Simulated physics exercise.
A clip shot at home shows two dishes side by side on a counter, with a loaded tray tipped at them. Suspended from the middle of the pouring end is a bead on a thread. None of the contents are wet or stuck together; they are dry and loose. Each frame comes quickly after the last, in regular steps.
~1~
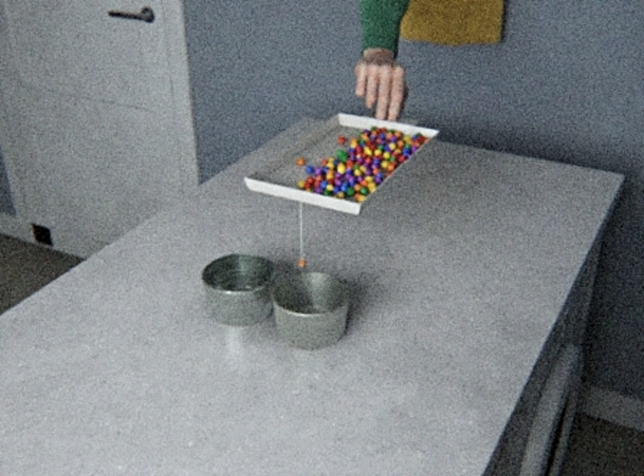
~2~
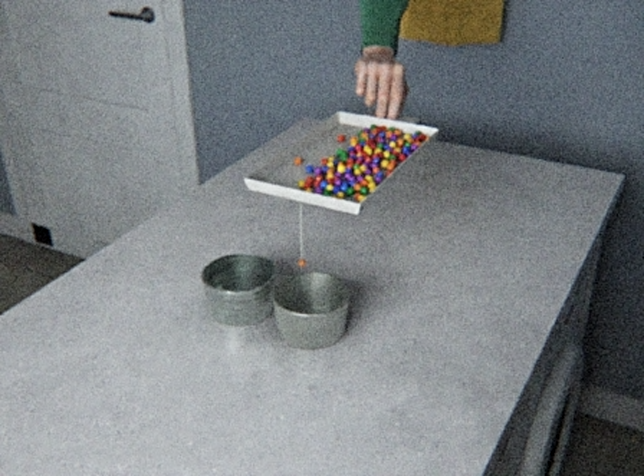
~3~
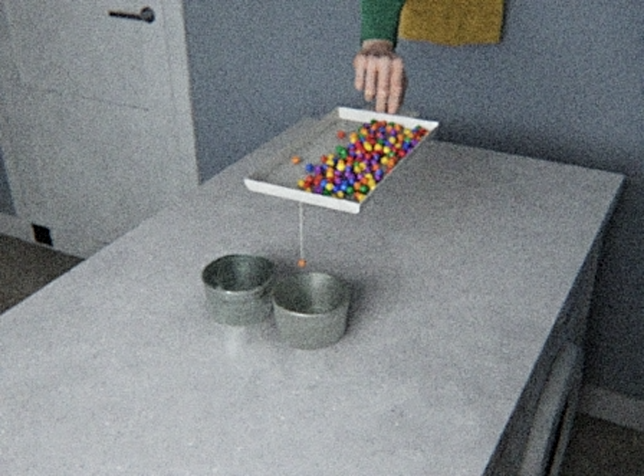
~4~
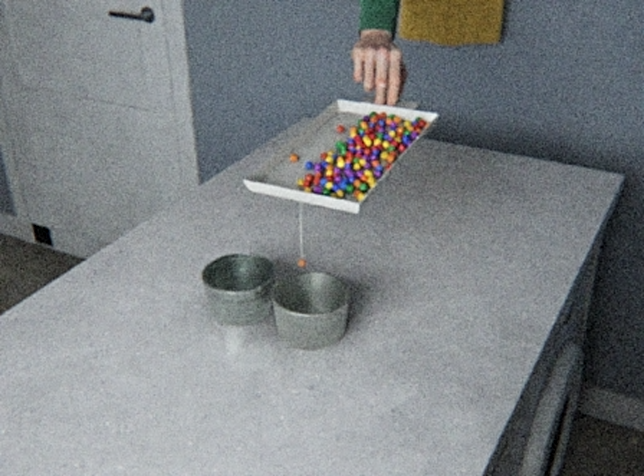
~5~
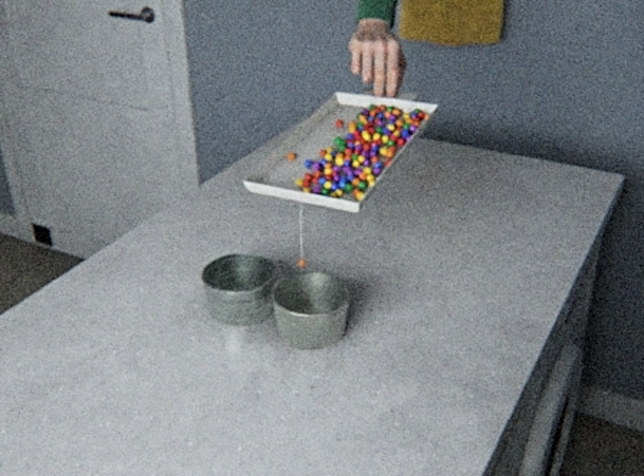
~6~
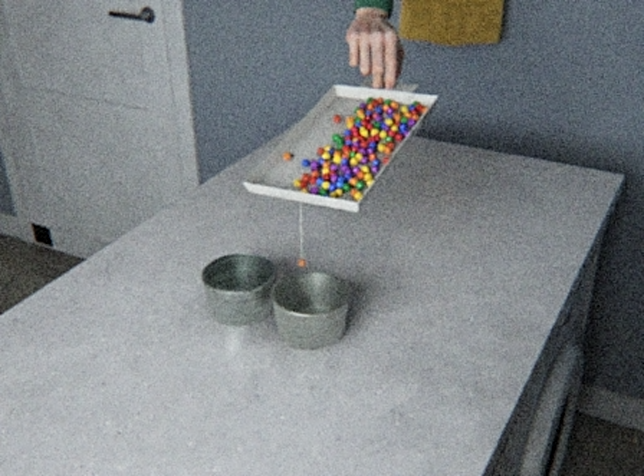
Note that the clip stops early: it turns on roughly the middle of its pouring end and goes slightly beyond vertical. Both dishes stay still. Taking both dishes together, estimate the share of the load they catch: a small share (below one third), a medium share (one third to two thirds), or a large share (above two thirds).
They catch a large share of it.
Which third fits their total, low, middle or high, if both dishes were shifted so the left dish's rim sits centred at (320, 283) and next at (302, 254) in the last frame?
Under a third, then less than a third.
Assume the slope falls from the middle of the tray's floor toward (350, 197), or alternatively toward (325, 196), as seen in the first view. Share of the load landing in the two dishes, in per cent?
The first comes to 40 %, while the second comes to 70 %.
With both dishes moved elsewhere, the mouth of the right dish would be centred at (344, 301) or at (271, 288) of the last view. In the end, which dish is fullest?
The one on the left side, and then the one on the right side.
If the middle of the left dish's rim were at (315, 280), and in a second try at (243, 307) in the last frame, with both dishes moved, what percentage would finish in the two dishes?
10 per cent the first time, 0 per cent the second time.
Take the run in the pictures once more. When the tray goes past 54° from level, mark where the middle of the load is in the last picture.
I'd mark the middle close to (291, 178).
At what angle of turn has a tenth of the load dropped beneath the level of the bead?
Close to 70 degrees, I reckon.
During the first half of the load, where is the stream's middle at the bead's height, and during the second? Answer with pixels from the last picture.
Earlier half at (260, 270), later half at (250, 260).
Soon after the last picture, tray tipped steeply; nearly all on the tray; a stray few in the right dish; a stray few in the left dish; a stray few in the air.
A little later, tray tipped right over; a small part on the tray; about a quarter in the right dish; about half in the left dish; a small part outside both; a small part in the air.
Later still, tray tipped past a quarter turn; about a quarter in the right dish; about two thirds in the left dish; a small part outside both.
At rest, tray tipped past a quarter turn; about a quarter in the right dish; about two thirds in the left dish; a small part outside both.
